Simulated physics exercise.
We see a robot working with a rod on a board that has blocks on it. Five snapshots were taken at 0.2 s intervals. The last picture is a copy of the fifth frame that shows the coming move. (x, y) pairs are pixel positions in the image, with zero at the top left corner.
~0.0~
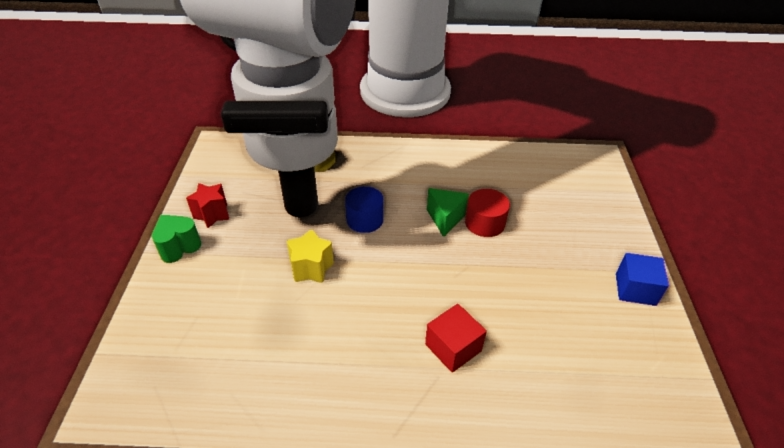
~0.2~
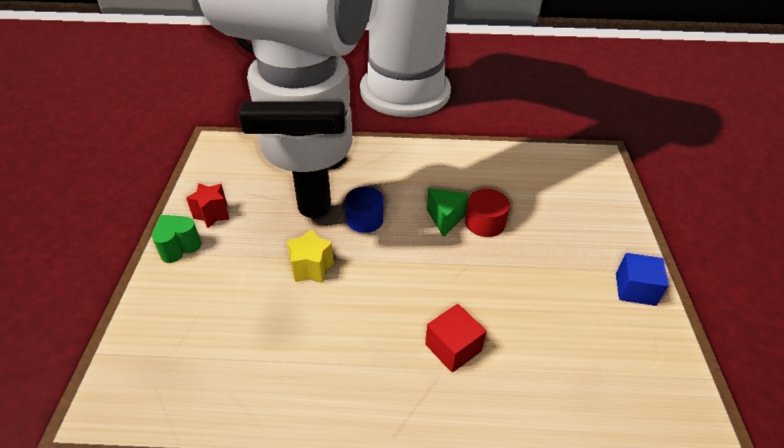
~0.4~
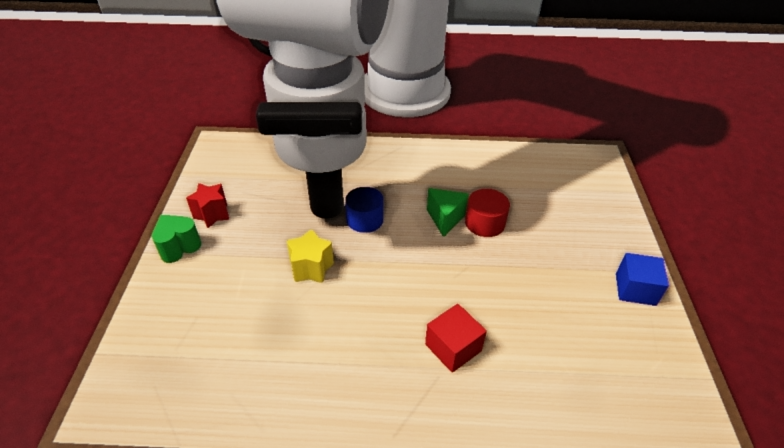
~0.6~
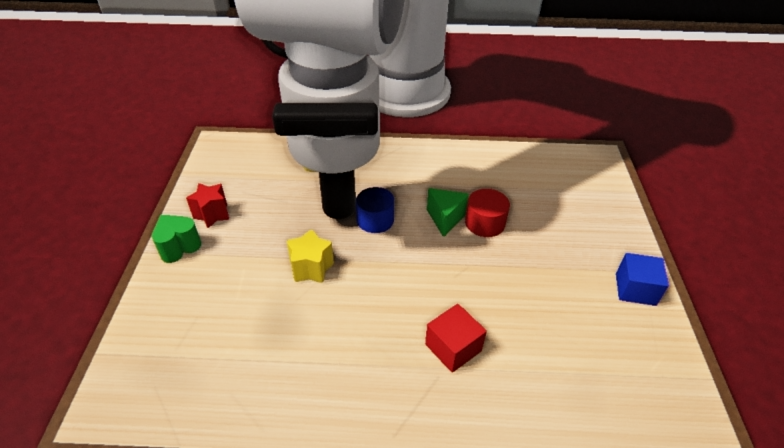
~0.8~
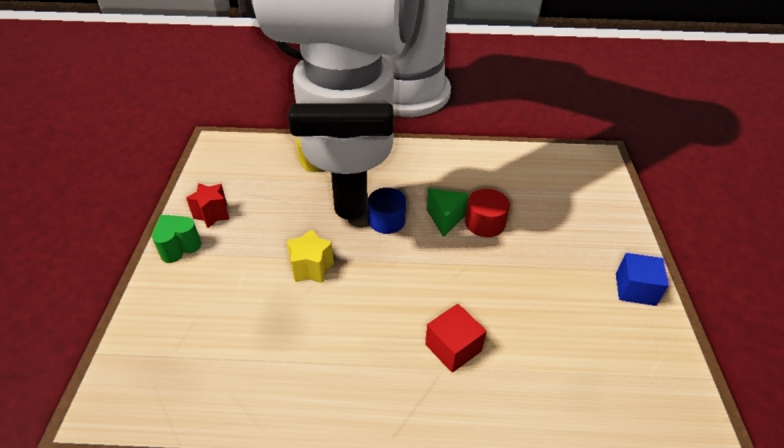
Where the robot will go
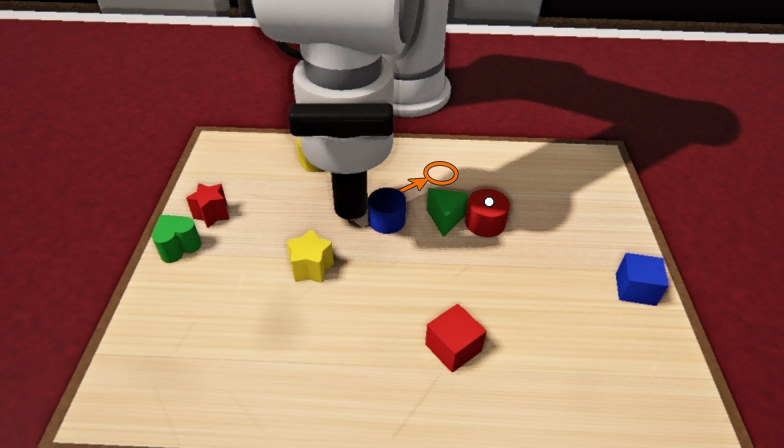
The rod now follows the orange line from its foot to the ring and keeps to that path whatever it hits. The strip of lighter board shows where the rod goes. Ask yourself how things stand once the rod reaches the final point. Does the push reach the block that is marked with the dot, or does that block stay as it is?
It barely shifts, if at all.
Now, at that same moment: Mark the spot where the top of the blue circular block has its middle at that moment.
Around pixel (412, 195).
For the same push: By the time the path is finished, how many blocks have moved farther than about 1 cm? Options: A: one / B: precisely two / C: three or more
I choose A.
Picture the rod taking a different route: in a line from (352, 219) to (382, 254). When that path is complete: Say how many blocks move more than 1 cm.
The answer is a single block.
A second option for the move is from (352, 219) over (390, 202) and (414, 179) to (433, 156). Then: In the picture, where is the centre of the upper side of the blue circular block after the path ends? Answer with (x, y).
Answer: (419, 197).
Path on the board, from (352, 219) by way of (381, 201) and (411, 186) to (441, 173); the dot is on the red circular block.
On the path given first. One third of the way, rod (382, 191); blue circular block (410, 195).
Two thirds of the way, rod (412, 176); blue circular block (412, 195).
At the end, rod (442, 164); blue circular block (412, 195); red circular block in place.
